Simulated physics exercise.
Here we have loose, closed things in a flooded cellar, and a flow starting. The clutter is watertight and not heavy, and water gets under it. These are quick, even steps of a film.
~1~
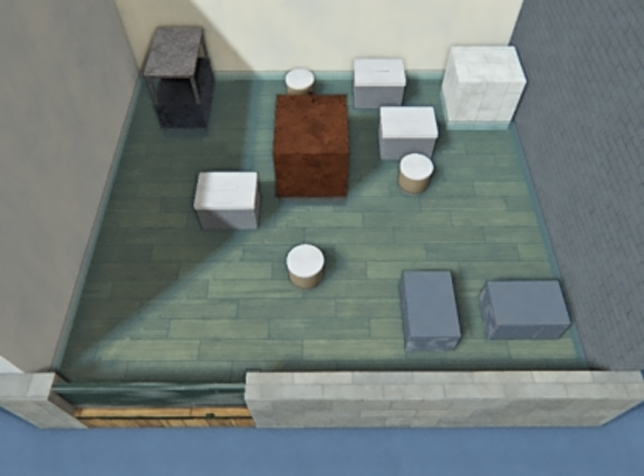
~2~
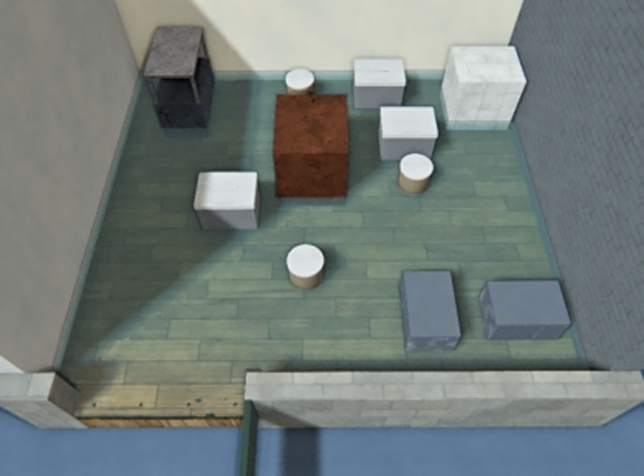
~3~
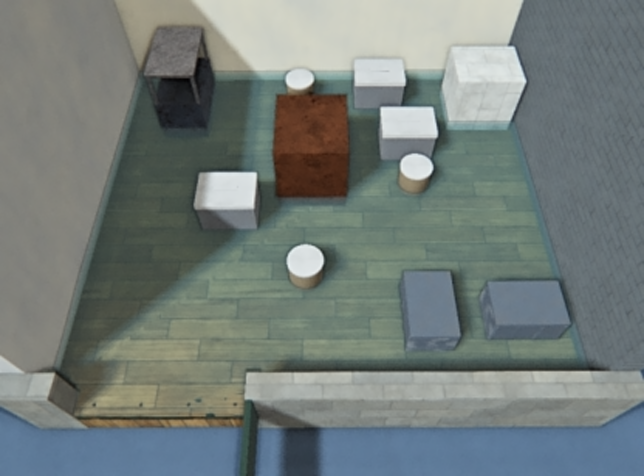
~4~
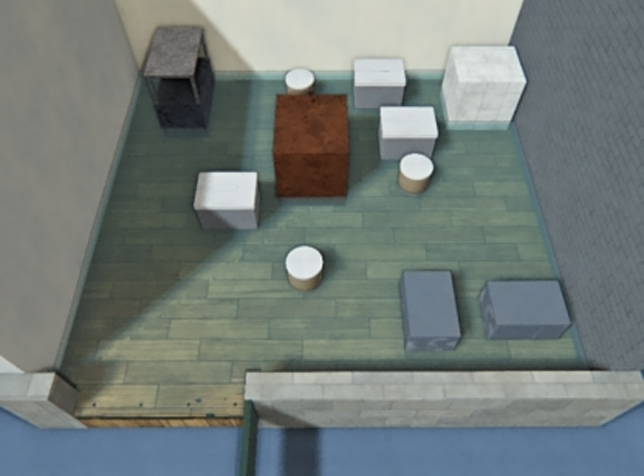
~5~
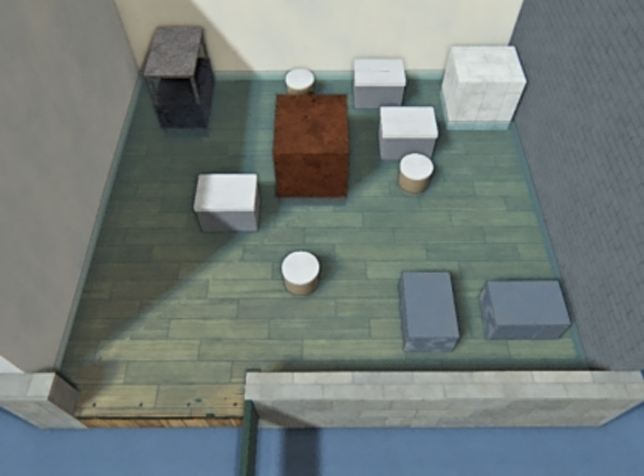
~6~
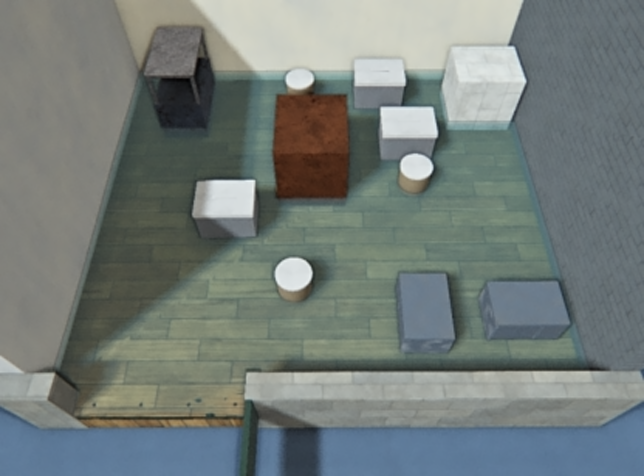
At first, boxes and round, white-topped containers sit in a room with a green-tinted, flooded plank floor, and the gate at the lower left is shut. The gate swings outward, then the front round container drifts slightly left and toward the opening, and the white-topped box at left barely shifts.
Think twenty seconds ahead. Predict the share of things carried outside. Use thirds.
Share: Between one and two thirds.
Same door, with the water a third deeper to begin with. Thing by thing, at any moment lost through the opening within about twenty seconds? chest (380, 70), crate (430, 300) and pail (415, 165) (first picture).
In turn: Inside, through, out.
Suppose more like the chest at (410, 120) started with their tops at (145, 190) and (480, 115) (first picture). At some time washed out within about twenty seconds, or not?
In turn: Out, inside.
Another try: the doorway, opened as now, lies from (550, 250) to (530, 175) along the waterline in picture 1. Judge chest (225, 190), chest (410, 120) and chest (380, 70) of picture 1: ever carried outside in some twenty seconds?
In turn: Left behind, gone, yes.
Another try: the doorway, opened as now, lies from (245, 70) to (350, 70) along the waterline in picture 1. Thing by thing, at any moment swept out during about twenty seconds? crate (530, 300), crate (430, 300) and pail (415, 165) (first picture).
One after the other: Stays, no, yes.
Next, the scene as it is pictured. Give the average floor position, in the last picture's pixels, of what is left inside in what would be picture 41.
Around (285, 236).
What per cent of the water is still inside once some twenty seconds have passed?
Near 44 in a hundred.
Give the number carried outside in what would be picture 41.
3 of them.
A moment on, 0 of 8 are out; 8 afloat.
Next, 3 of 8 are out; 5 afloat.
Later, 3 of 8 are out; 5 afloat.
In the end, 5 of 8 are out; 3 afloat.
